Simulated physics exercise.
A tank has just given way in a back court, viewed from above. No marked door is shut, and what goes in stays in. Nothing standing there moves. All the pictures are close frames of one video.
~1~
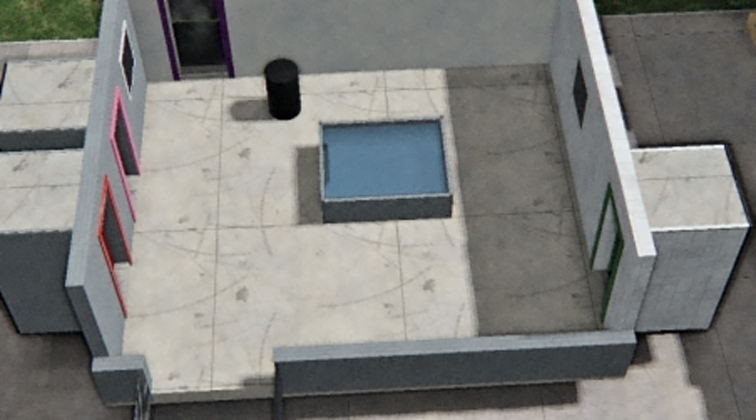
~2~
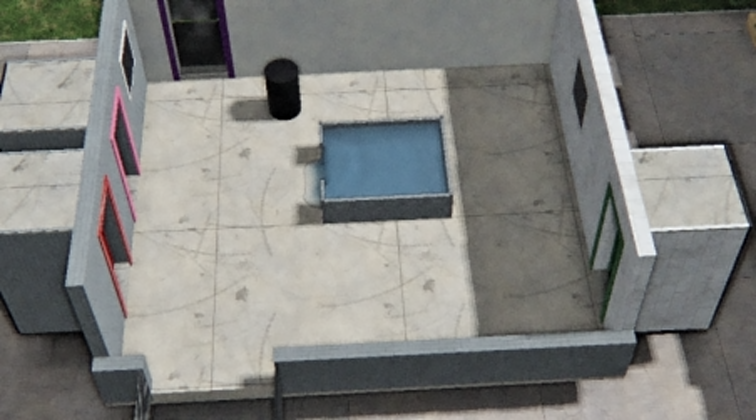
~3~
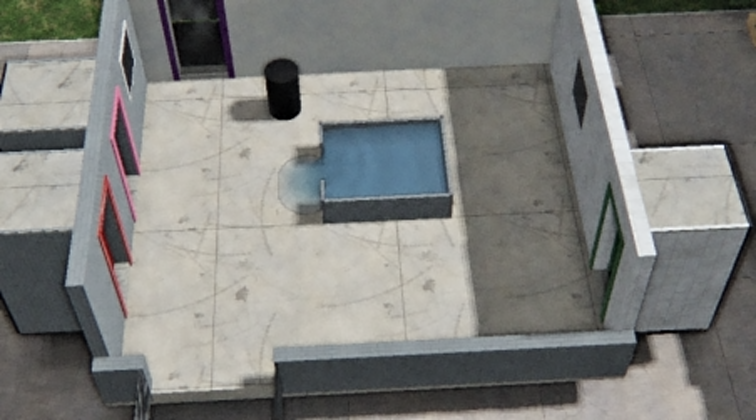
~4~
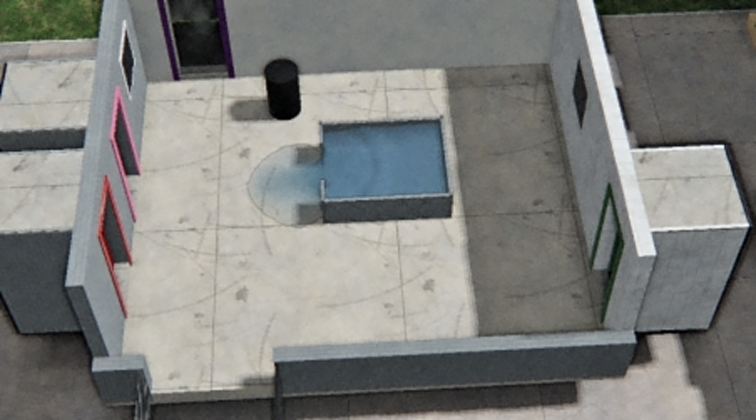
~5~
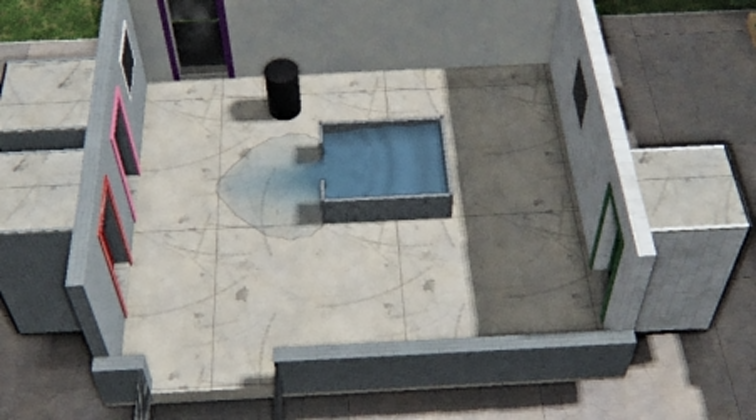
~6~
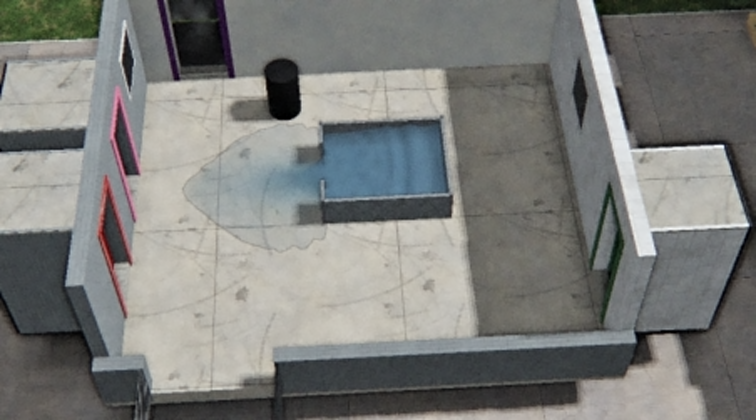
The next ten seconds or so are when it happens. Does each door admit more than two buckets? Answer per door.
The pink door: It does; the purple door: It does not; the red door: It does not; the green door: It does not.
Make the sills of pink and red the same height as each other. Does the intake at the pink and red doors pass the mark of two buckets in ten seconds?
Pink door: Above the mark; red door: Above the mark.
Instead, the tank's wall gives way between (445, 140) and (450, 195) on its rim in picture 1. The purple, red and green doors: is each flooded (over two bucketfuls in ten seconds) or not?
Purple stays within the limit, red stays within the limit, green exceeds the limit.
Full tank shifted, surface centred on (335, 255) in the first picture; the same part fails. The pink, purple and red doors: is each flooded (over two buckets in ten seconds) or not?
Pink door exceeds the limit; purple door falls short; red door exceeds the limit.
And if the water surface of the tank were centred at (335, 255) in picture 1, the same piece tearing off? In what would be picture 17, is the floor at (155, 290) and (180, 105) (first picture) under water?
The first spot is inundated and the second is left dry.
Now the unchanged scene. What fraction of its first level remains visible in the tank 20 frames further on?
That comes to some 48 per cent.
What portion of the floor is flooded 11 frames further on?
I'd guess some 30 per cent.
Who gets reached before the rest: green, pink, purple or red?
That would be the pink door.
A moment on, water covers 20 % of the floor; the pink door under two buckets in, the purple door not reached, the red door not reached, the green door not reached.
Next, water covers 30 % of the floor; the pink door over two buckets in, the purple door wet at the sill, nothing in, the red door wet at the sill, nothing in, the green door not reached.
Then, water covers 30 % of the floor; the pink door far over two buckets in, the purple door under two buckets in, the red door under two buckets in, the green door not reached.
Later, water covers 45 % of the floor; the pink door far over two buckets in, the purple door under two buckets in, the red door under two buckets in, the green door not reached.
In the end, water covers 65 % of the floor; the pink door far over two buckets in, the purple door under two buckets in, the red door under two buckets in, the green door not reached.
